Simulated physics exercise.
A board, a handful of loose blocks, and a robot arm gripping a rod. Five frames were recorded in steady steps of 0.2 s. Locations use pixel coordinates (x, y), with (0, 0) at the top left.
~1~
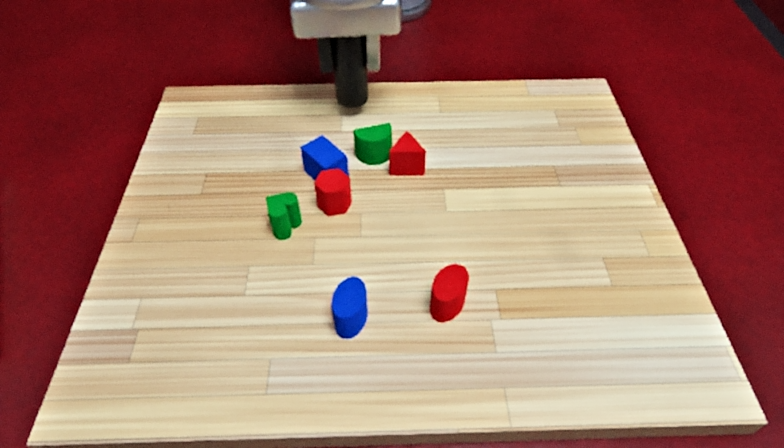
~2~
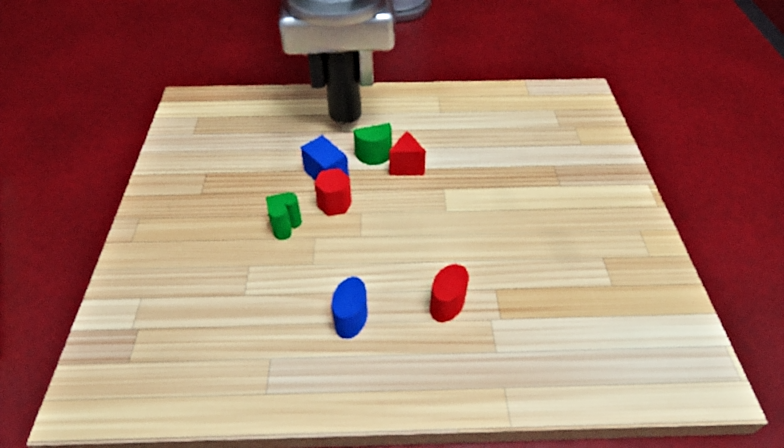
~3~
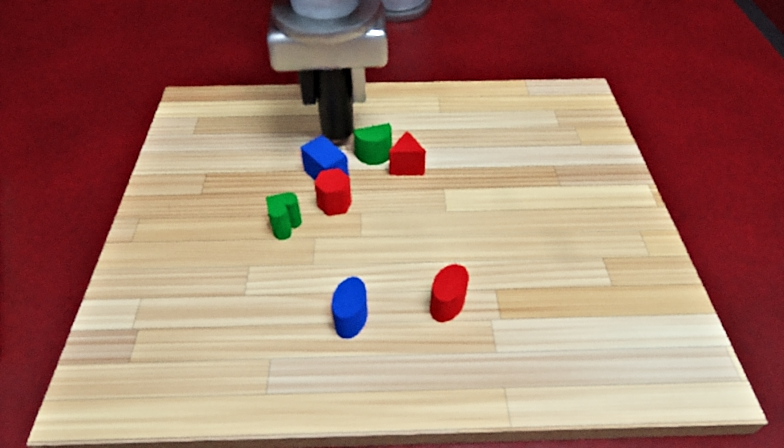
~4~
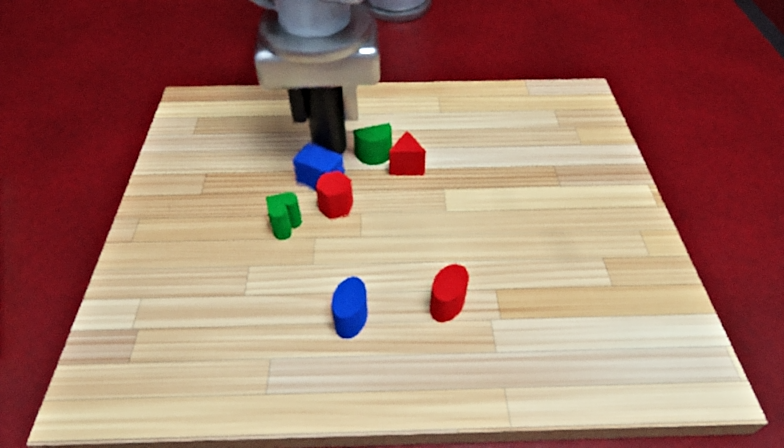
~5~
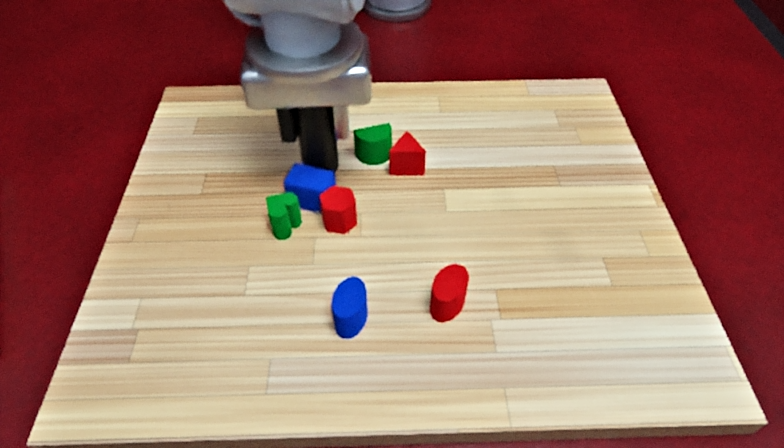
Robot arm lowering a dark rod toward the viewer, then pushing a blue block down-left and nudging the adjacent red hexagon.
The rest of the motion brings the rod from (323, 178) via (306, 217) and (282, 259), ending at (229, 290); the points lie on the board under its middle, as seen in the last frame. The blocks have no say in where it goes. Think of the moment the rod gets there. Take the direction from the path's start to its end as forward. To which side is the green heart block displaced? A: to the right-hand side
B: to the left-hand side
A.
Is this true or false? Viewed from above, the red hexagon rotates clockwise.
False - the claim does not hold.
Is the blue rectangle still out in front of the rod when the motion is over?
Going by the path, no.
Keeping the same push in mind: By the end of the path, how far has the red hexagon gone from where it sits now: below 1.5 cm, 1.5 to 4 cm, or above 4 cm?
It travels less than 1.5 cm.
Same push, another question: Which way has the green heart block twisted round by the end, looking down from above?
Seen from above, its turn is clockwise.
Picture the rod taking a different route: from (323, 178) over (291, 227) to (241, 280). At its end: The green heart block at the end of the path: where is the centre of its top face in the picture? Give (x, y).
The middle of its upper face should be somewhere near (186, 317).
On the path given first. One third of the way, rod at (303, 206); green heart block at (253, 237), turned 45° clockwise; blue rectangle at (289, 220); red hexagon at (339, 202), turned 30° anticlockwise.
Two thirds of the way, rod at (279, 248); green heart block at (216, 273), turned 100° clockwise; blue rectangle at (261, 265); red hexagon at (339, 202), turned 30° anticlockwise.
At the end, rod at (224, 278); green heart block at (181, 290), turned 105° clockwise; blue rectangle at (239, 295), turned 35° anticlockwise; red hexagon at (339, 202), turned 30° anticlockwise; green D-shaped block not moved.
